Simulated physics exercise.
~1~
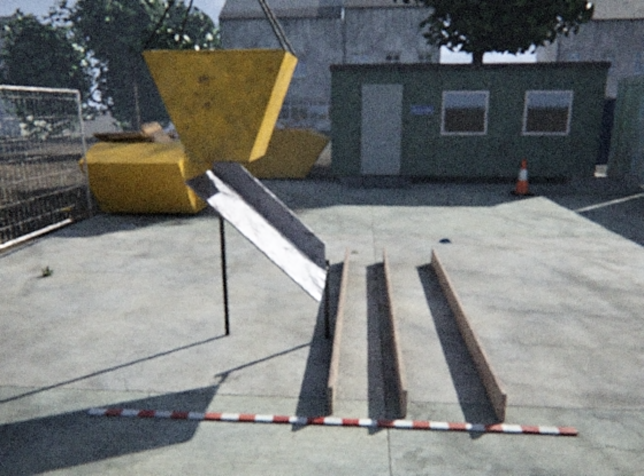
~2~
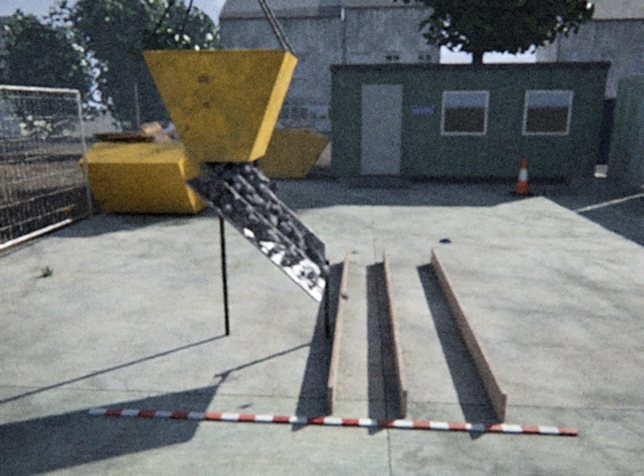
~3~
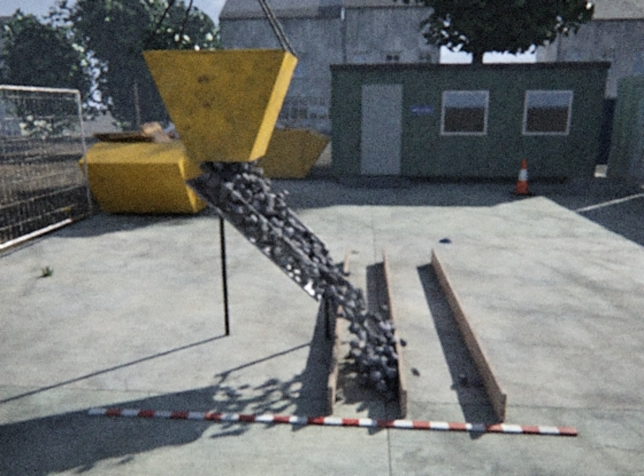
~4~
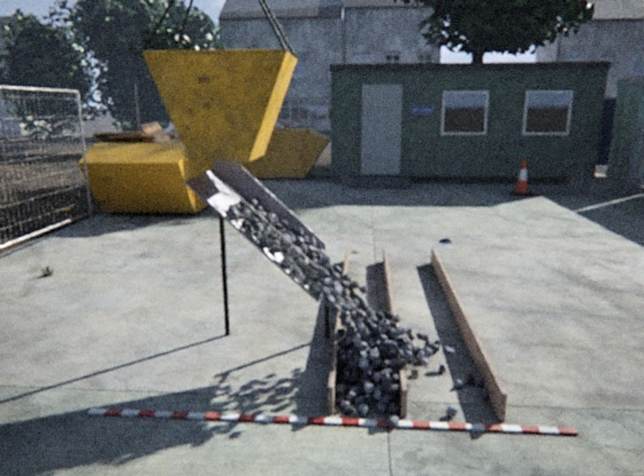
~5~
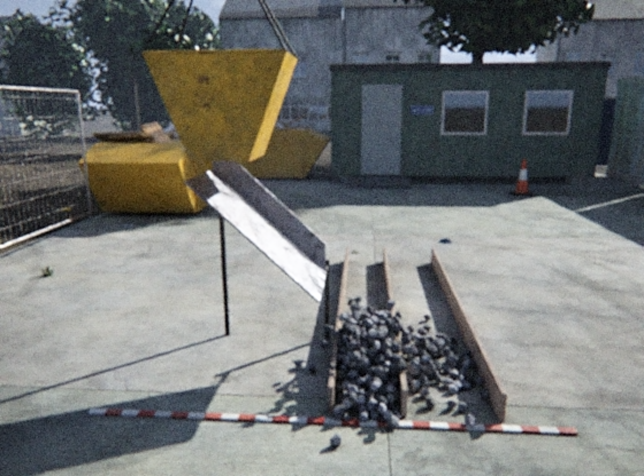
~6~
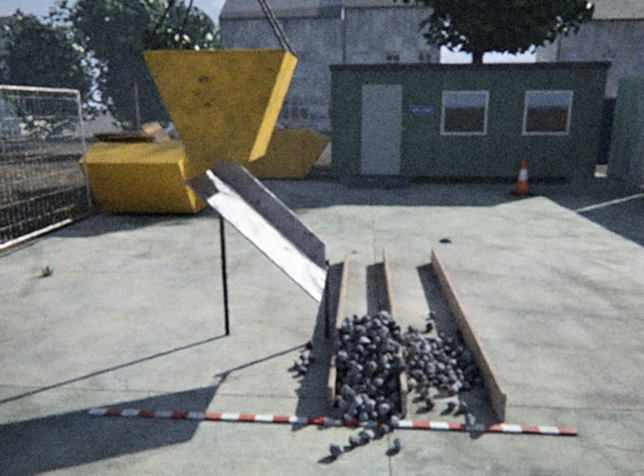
In a concrete yard, dark stones slide from a yellow skip down a chute, mostly filling the left bay.
